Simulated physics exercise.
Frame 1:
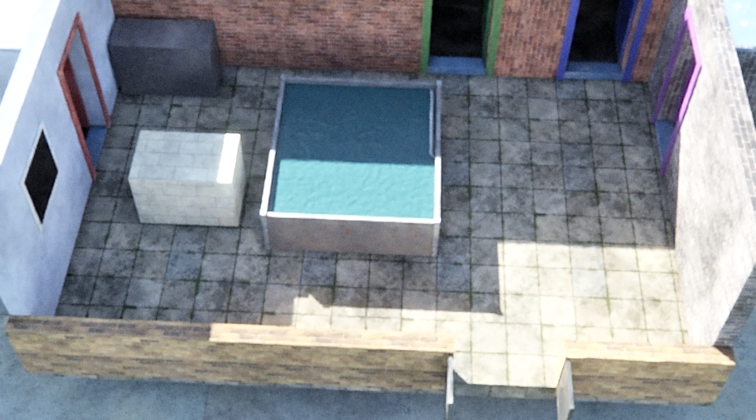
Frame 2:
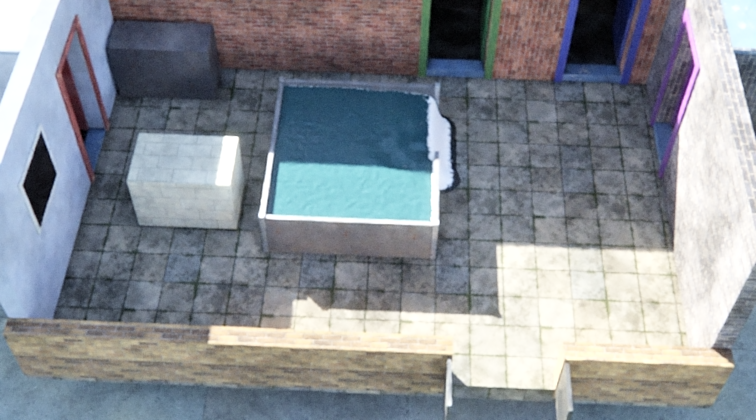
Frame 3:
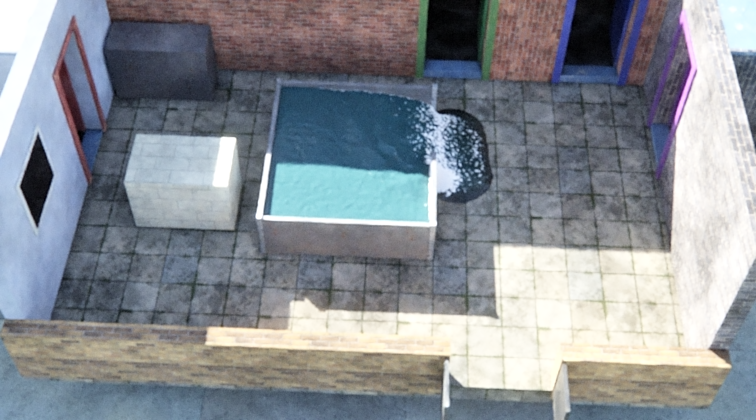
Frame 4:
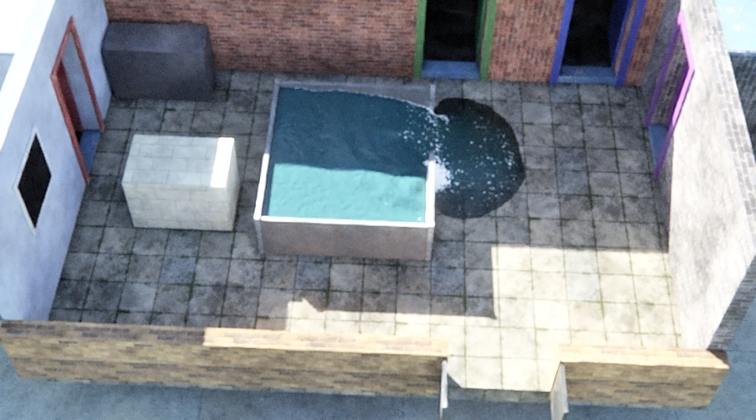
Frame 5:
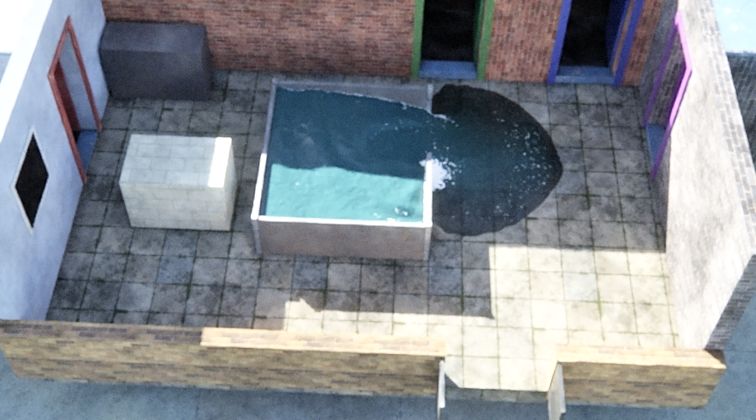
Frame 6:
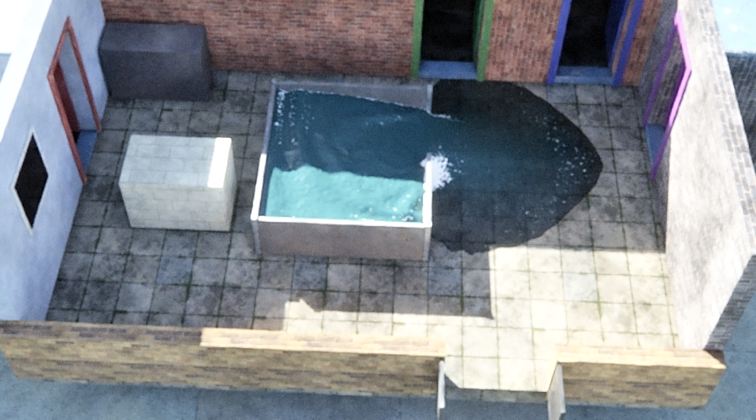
A paved back court enclosed by walls is seen from high above its near side, with the view shifting very slightly. A raised tank of teal water stands near the middle, with a pale block and a dark grey block to its left, a red-framed doorway at left, green and blue ones behind, and a purple one at right. Water bursts through the tank's right side in white foam, then spreads rightward over the paving as a widening dark sheet.
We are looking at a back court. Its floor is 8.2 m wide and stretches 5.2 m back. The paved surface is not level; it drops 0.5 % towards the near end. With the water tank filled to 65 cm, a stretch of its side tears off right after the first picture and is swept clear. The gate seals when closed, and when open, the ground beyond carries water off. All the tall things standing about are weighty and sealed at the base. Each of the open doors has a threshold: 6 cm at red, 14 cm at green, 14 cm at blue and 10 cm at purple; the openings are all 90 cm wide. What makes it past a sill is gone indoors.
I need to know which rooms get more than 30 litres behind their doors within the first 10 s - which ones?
Here is each one: The red door does not get more than 30 litres; the green door does not get more than 30 litres; the blue door gets more than 30 litres; the purple door gets more than 30 litres.
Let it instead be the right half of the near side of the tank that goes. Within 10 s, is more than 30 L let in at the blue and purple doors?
Door blue stays within, door purple stays within.
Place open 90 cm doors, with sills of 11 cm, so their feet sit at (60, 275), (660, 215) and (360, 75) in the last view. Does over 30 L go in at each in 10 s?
The first one doesn't reach it, the second one exceeds it, and the third one doesn't reach it.
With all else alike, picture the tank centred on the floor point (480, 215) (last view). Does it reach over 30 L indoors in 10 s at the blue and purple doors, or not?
Relative to the limit, blue is beyond it and purple is beyond it.
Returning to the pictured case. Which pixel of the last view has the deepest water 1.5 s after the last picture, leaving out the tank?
That would be near pixel (638, 99).
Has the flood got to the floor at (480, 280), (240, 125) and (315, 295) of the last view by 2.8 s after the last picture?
Listed in sequence, the spots are bone dry, bone dry and bone dry.
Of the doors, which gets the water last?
I'd say the red one.
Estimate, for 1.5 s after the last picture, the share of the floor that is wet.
Covered: Roughly 30 per cent.
Then, 0.7 s after the last picture water covers 30 % of the floor and is deepest (37 cm) near (439, 143); red door not reached, green door 5 cm at the sill, 0 L in, blue door 13 cm at the sill, 0 L in, purple door 17 cm at the sill, 29 L in.
Then, 1.5 s after the last picture water covers 30 % of the floor and is deepest (45 cm) near (638, 99); red door not reached, green door 7 cm at the sill, 0 L in, blue door 23 cm at the sill, 4 L in, purple door 34 cm at the sill, 123 L in.
Then, 2.8 s after the last picture water covers 40 % of the floor and is deepest (30 cm) near (626, 98); red door not reached, green door 5 cm at the sill, 0 L in, blue door 25 cm at the sill, 55 L in, purple door 26 cm at the sill, 271 L in.
Then, 5.3 s after the last picture water covers 65 % of the floor and is deepest (25 cm) near (682, 367); red door not reached, green door 5 cm at the sill, 0 L in, blue door 17 cm at the sill, 109 L in, purple door 18 cm at the sill, 384 L in.
Then, 9.3 s after the last picture water covers 85 % of the floor and is deepest (16 cm) near (684, 379); red door 2 cm at the sill, 0 L in, green door 6 cm at the sill, 0 L in, blue door 10 cm at the sill, 115 L in, purple door 11 cm at the sill, 422 L in.
